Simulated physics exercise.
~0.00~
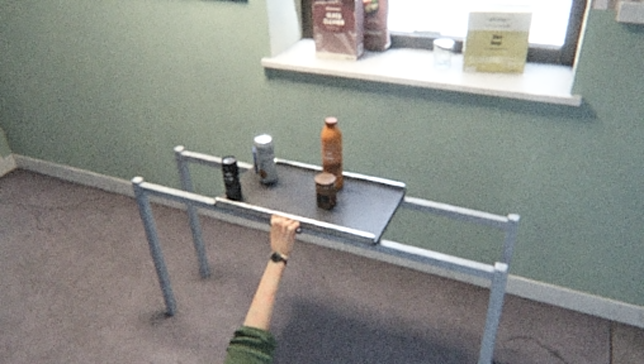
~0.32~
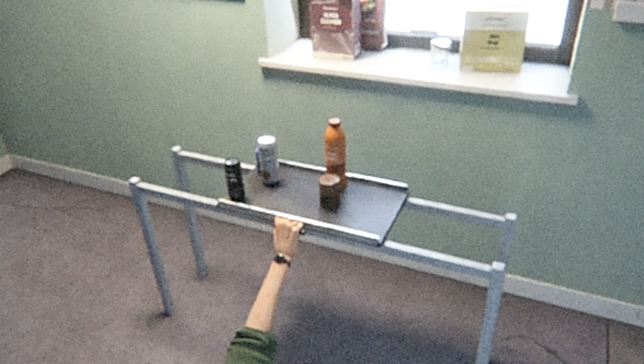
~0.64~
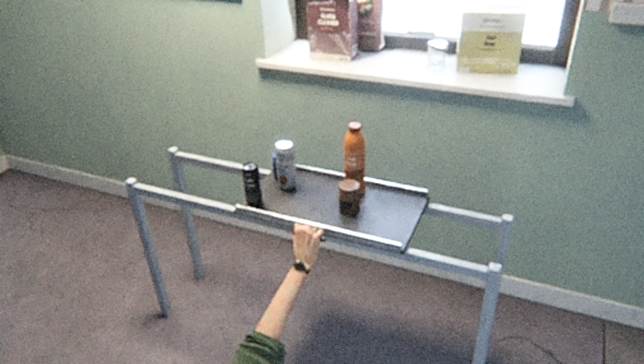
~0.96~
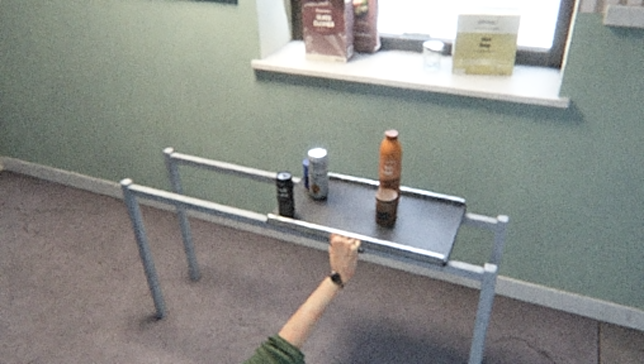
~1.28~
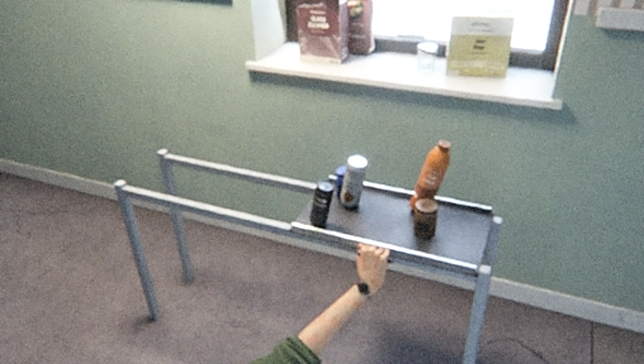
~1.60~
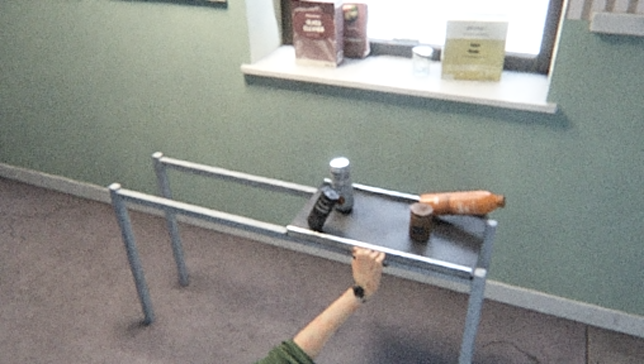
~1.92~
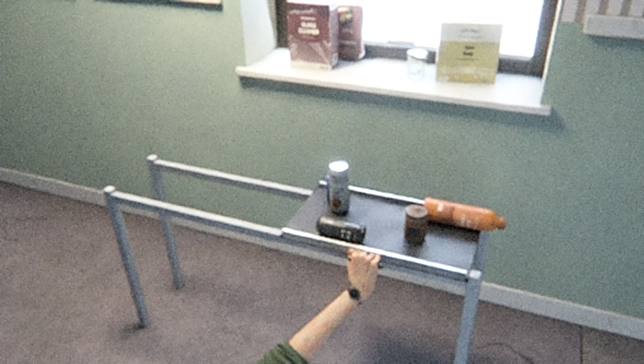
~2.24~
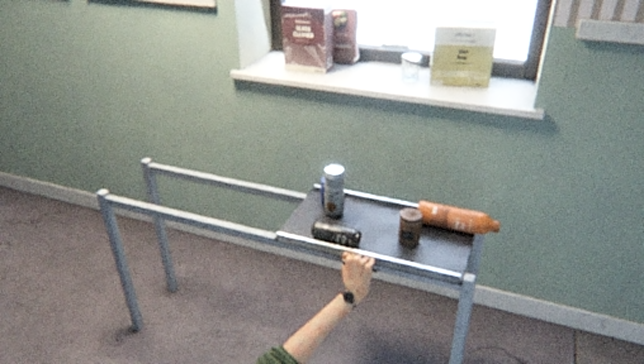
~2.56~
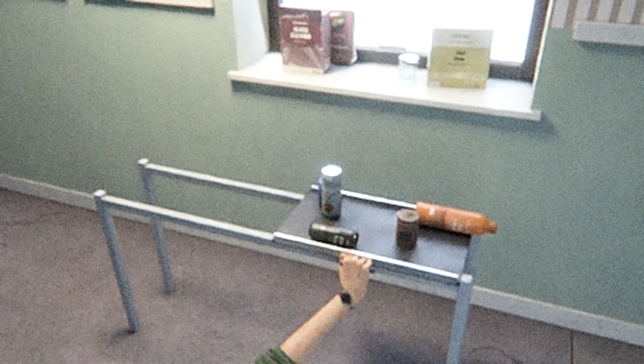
In a green-walled room with a windowsill, a hand slides a tray of containers right along a metal frame until it stops; the orange bottle topples, then the black can tips over, and both lie on the tray while the white can and brown jar stay upright.
